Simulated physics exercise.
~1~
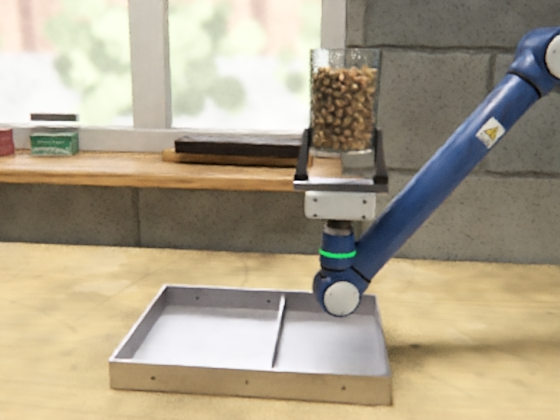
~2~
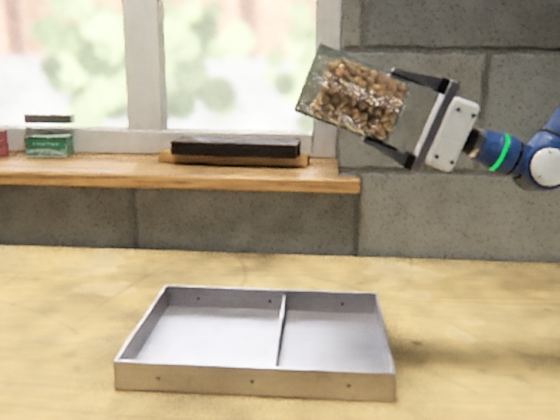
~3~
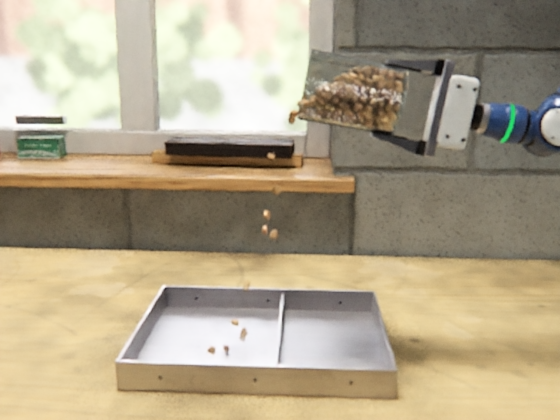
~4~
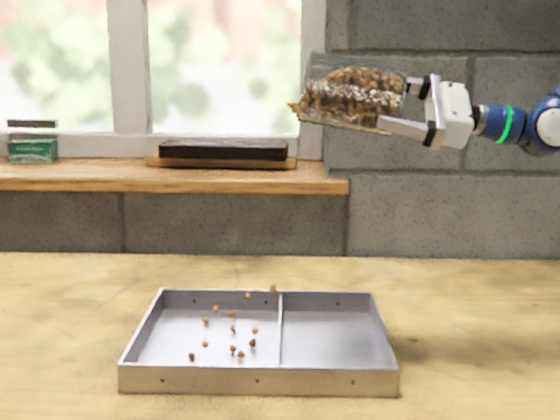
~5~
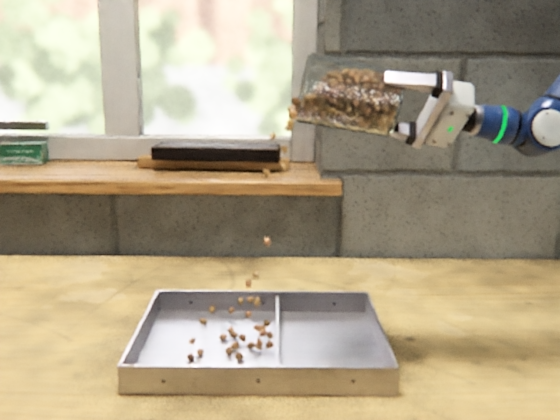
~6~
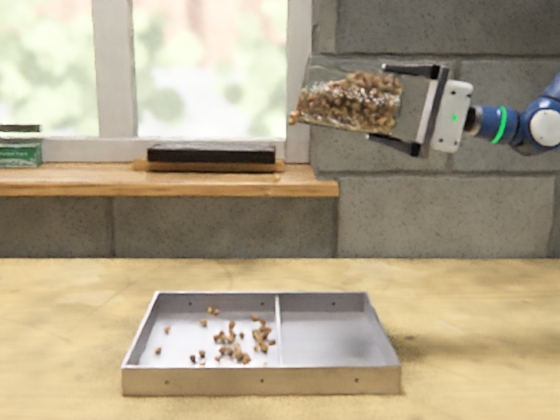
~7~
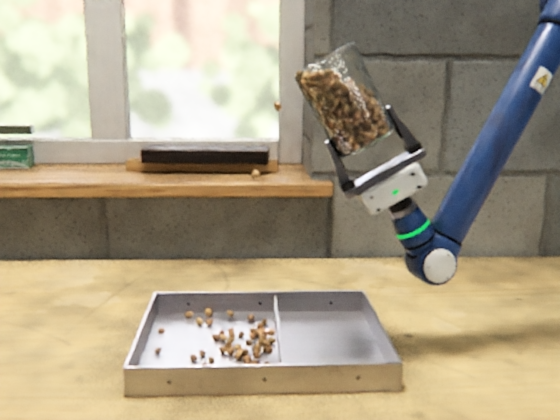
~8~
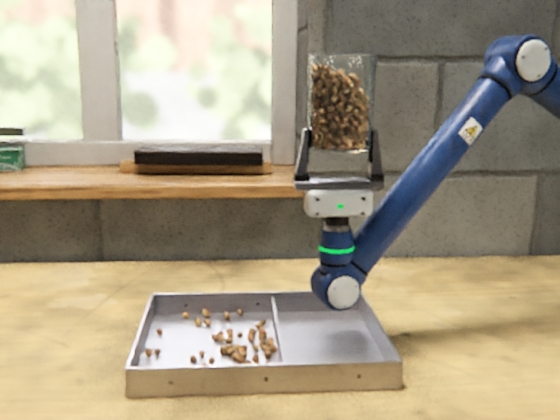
A robot arm tips a beaker, drops some beans into a divided tray, then rights it.
